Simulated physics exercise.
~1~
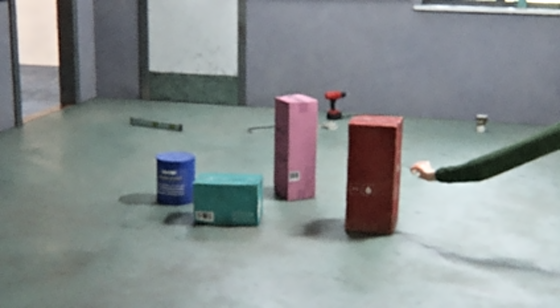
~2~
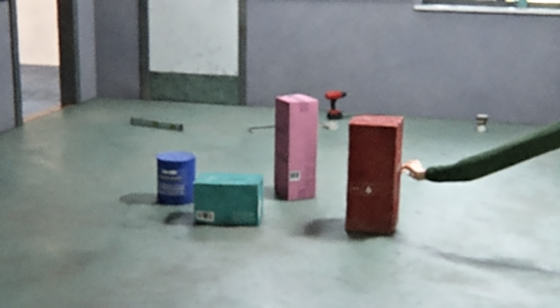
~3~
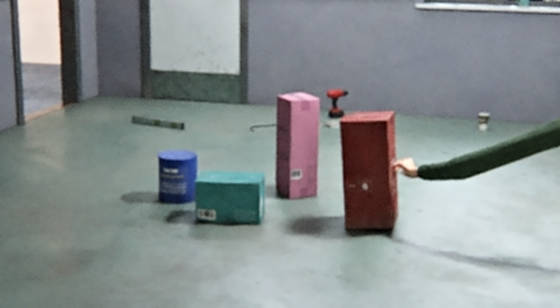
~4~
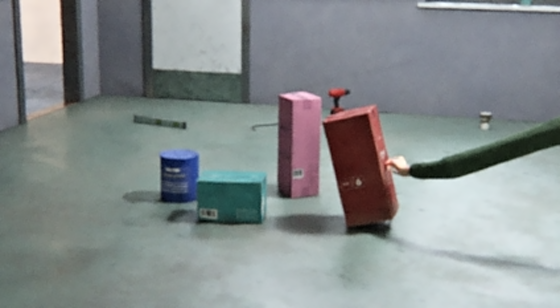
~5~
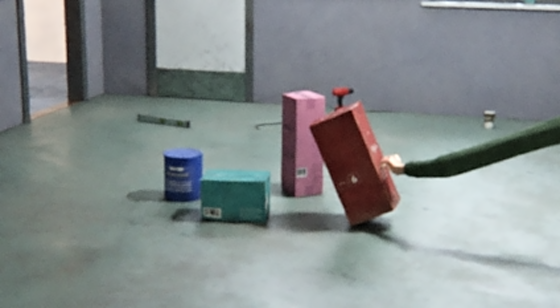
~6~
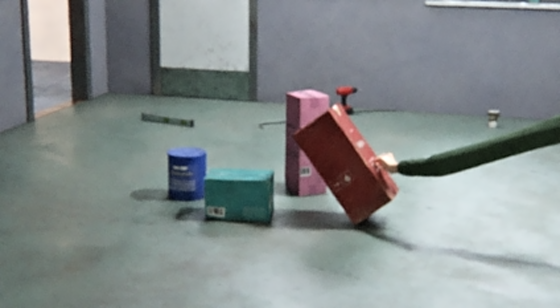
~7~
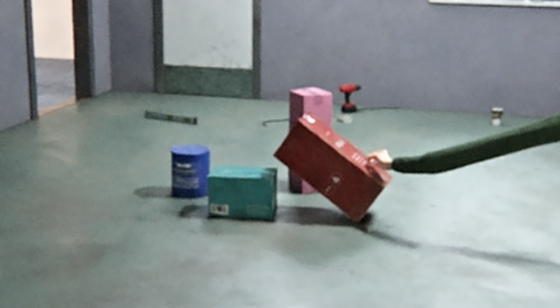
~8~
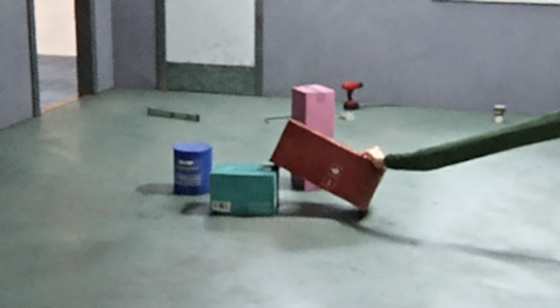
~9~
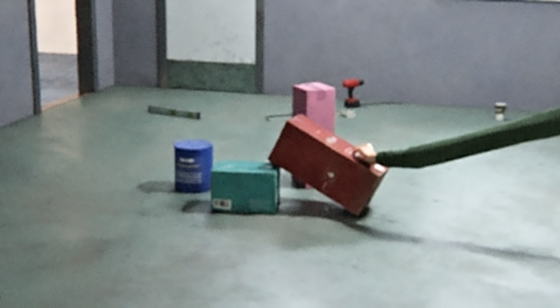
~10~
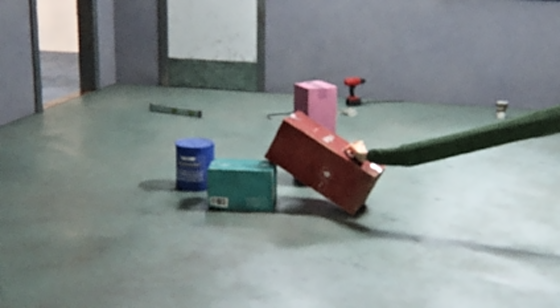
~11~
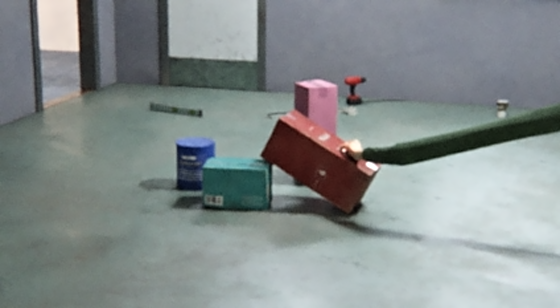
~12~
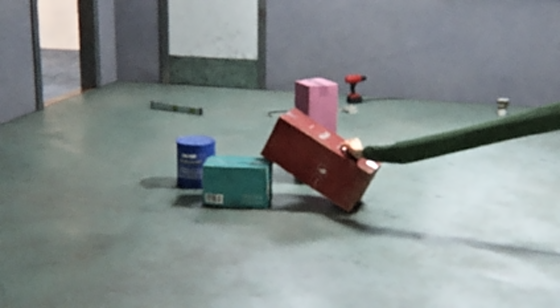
A hand in a dark green sleeve pushed the tall red box leftward until it tipped onto the turquoise parcel, nudging it slightly, and ended leaning hard there with the hand still against it, while the pink box and blue pail stayed put.
